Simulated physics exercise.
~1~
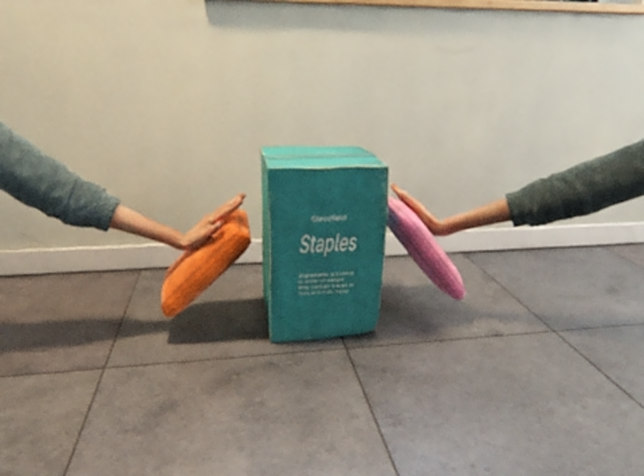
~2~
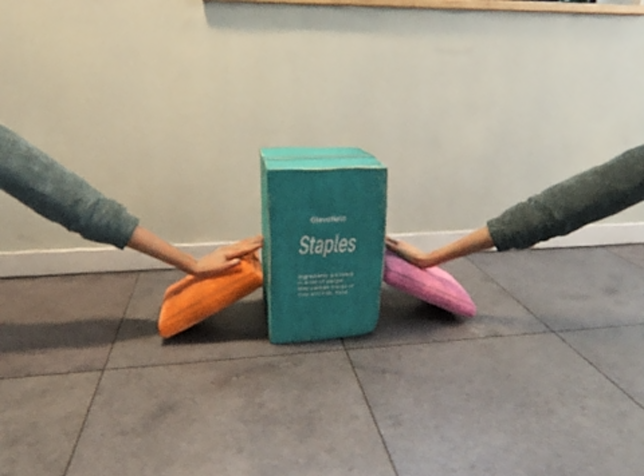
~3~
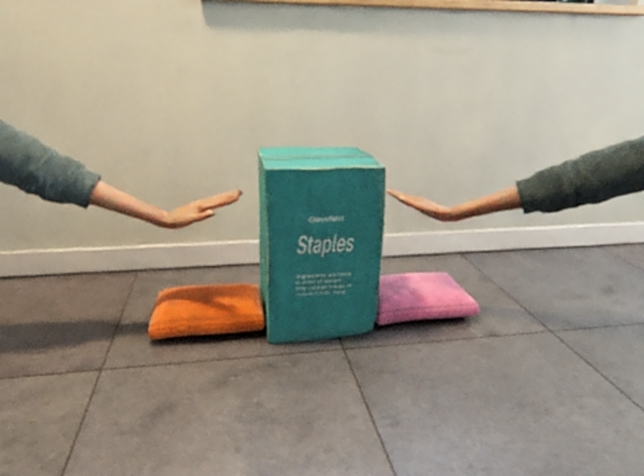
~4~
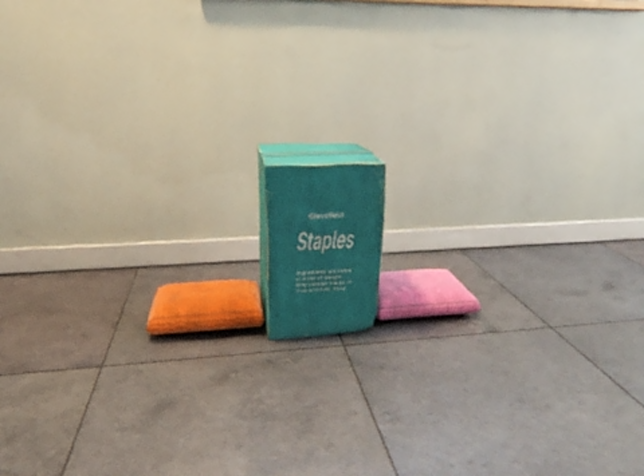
Two hands lower orange and pink soft bags beside a turquoise box, leaving both lying flat.
